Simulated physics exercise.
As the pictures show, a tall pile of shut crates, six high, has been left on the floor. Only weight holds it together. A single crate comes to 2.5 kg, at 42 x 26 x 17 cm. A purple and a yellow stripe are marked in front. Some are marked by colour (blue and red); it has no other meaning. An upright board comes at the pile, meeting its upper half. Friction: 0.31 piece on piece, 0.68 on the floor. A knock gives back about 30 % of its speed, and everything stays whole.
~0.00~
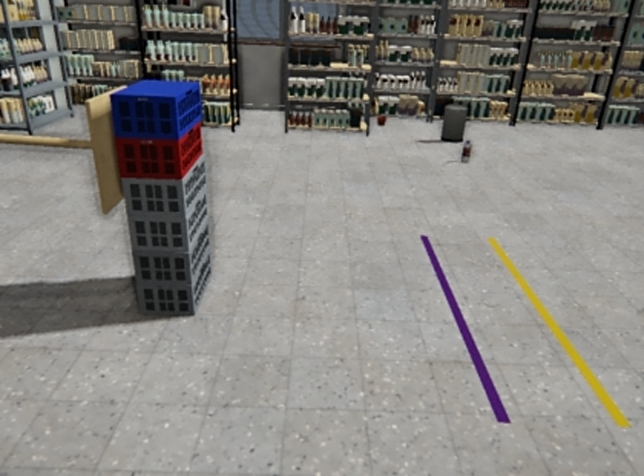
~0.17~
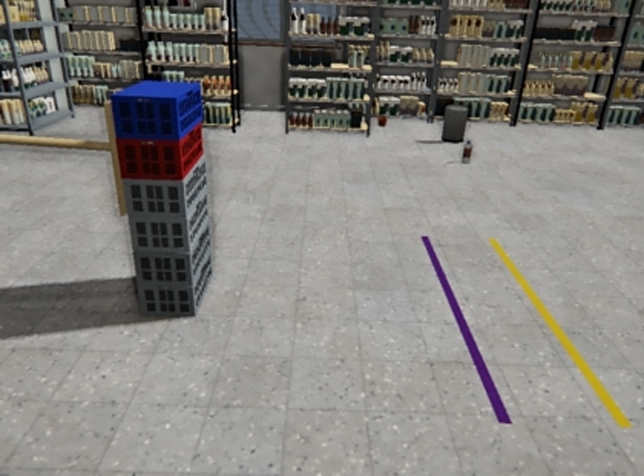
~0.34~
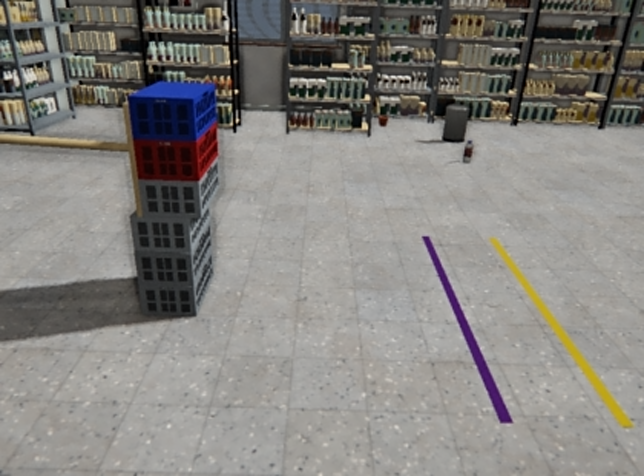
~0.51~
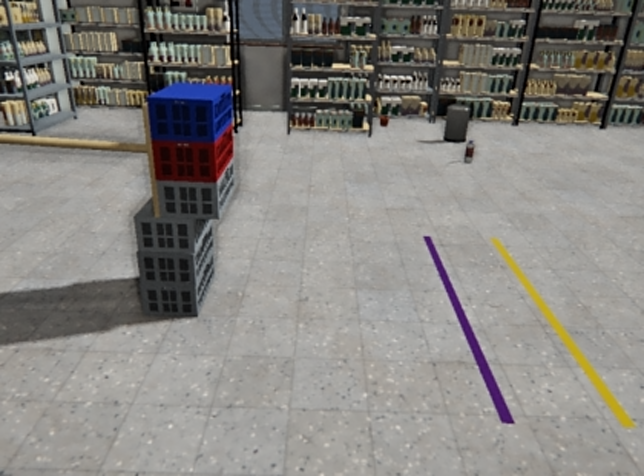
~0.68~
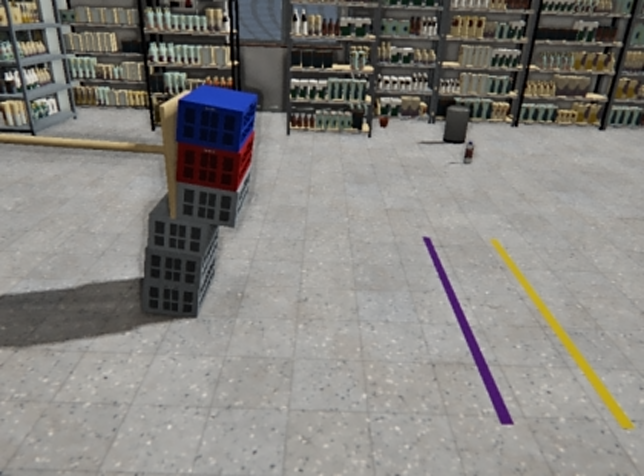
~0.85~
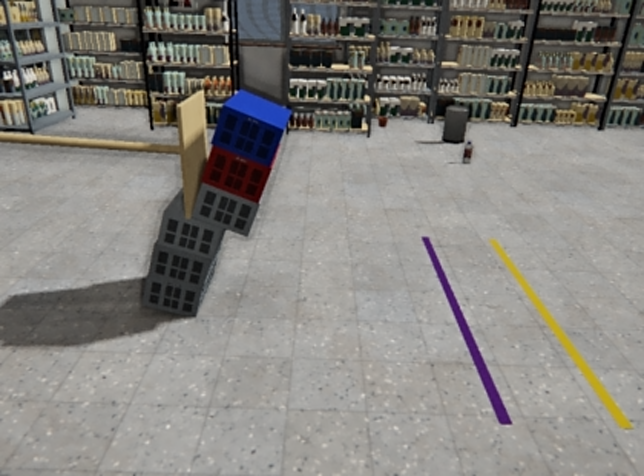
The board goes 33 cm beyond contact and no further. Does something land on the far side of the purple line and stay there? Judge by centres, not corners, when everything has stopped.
Outcome: Nothing gets past the purple line.
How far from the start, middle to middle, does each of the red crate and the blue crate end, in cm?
About: Red 100, blue 130.
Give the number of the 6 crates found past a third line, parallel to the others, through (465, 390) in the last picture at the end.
The count is 0.
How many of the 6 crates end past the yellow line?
0 of them.
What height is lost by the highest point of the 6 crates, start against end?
Some 50 cm lower.
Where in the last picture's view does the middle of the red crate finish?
Near (335, 277).
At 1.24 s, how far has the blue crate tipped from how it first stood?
Some 90°.
After 1.00 s, none of the 6 crates past the purple line, 6 disturbed; red crate leaning 41°, 12 cm lower; blue crate leaning 41°, 15 cm lower.
After 1.24 s, none of the 6 crates past the purple line, 6 disturbed; blue crate on its side; red crate on its side.
At rest (2.4 s), none of the 6 crates past the purple line, 6 disturbed; red crate on its side; blue crate on its side. The farthest middle lies 42 cm short of that line. As the last picture would show them, middles, red crate near (335, 277), blue crate near (377, 279).
